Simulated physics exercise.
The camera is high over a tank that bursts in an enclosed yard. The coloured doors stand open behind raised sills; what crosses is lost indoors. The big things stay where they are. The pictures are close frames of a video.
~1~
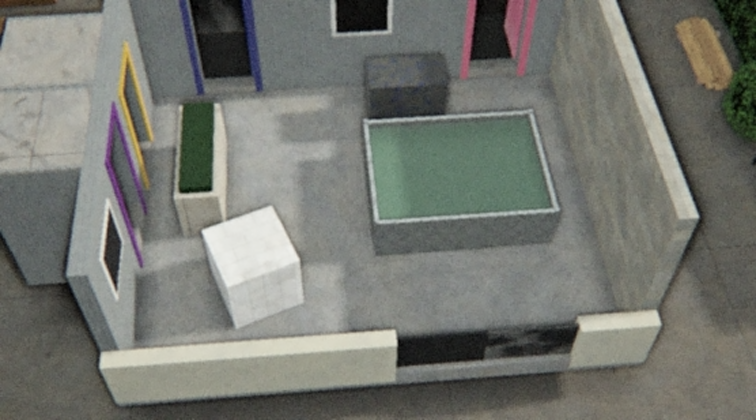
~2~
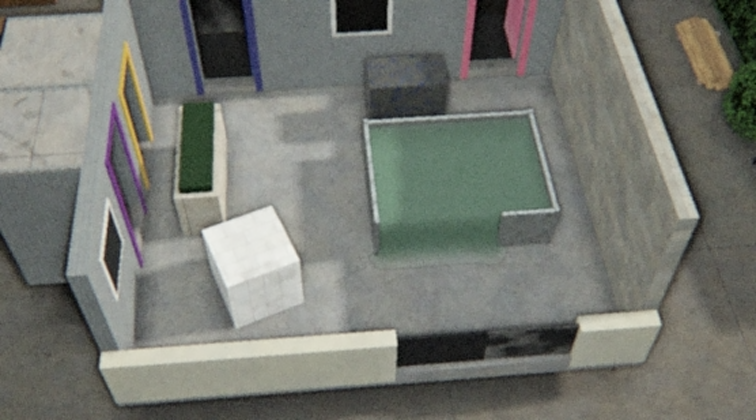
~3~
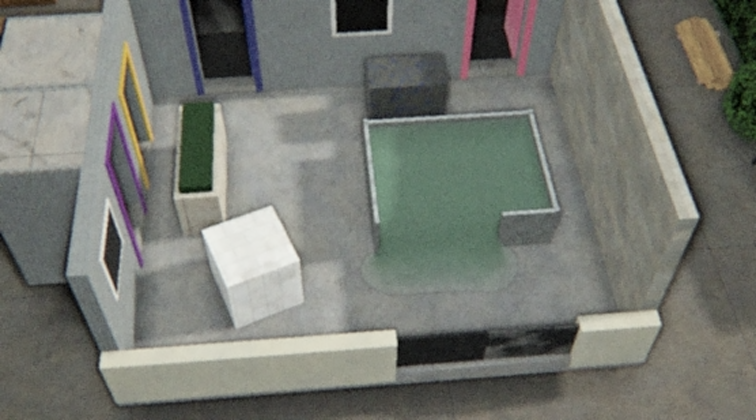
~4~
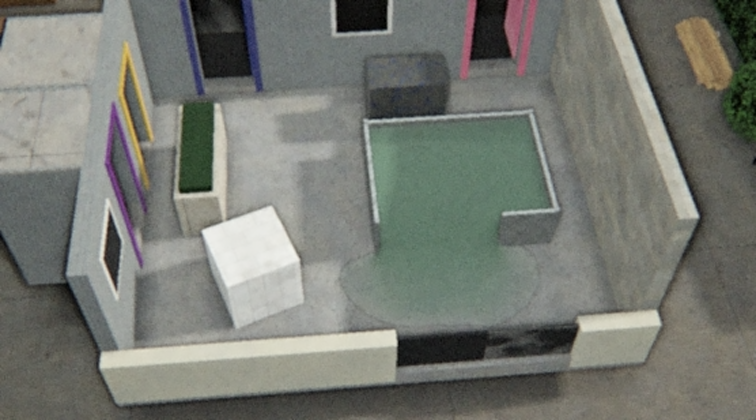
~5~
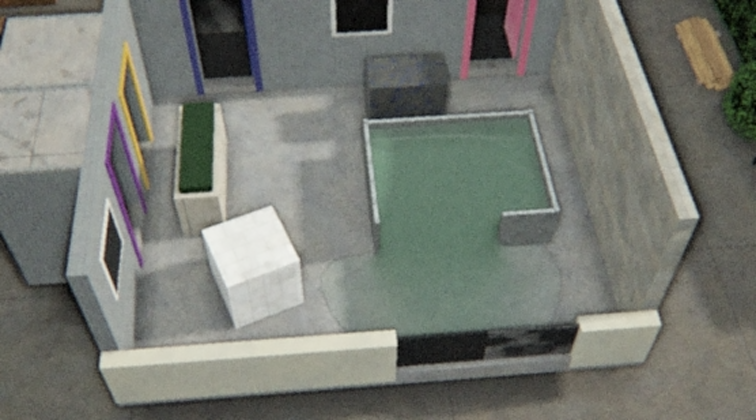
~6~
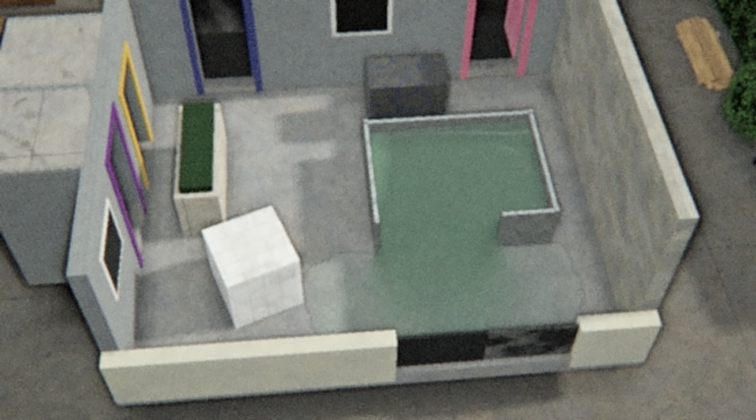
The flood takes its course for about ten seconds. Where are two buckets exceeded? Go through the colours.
One by one: The blue door admits no more than that; the pink door admits no more than that; the yellow door lets in a lot; the purple door admits no more than that.
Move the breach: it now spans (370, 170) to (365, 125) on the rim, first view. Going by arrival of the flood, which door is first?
It is the door marked blue.
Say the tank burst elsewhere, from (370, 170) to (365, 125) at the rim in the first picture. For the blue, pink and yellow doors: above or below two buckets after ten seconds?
Then: The blue one floods, the pink one takes less, the yellow one floods.
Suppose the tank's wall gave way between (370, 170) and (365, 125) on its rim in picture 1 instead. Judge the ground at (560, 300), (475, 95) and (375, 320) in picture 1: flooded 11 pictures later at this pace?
In that order: Not flooded, dry, no water.
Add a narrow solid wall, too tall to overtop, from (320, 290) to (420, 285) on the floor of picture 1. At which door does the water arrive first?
That is the blue one.
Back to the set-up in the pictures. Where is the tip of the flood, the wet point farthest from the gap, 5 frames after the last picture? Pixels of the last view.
I would point to (225, 371).
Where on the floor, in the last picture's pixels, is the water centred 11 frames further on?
Around (426, 268).
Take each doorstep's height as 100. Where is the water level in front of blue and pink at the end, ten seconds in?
Near 120 and 50 in a hundred.
A moment on, water covers 25 % of the floor; the blue door not reached, the pink door not reached, the yellow door not reached, the purple door not reached.
Next, water covers 35 % of the floor; the blue door not reached, the pink door not reached, the yellow door not reached, the purple door not reached.
Then, water covers 60 % of the floor; the blue door not reached, the pink door wet at the sill, nothing in, the yellow door wet at the sill, nothing in, the purple door wet at the sill, nothing in.
Later, water covers 95 % of the floor; the blue door wet at the sill, nothing in, the pink door under two buckets in, the yellow door under two buckets in, the purple door wet at the sill, nothing in.
In the end, water covers 100 % of the floor; the blue door under two buckets in, the pink door under two buckets in, the yellow door over two buckets in, the purple door wet at the sill, nothing in.
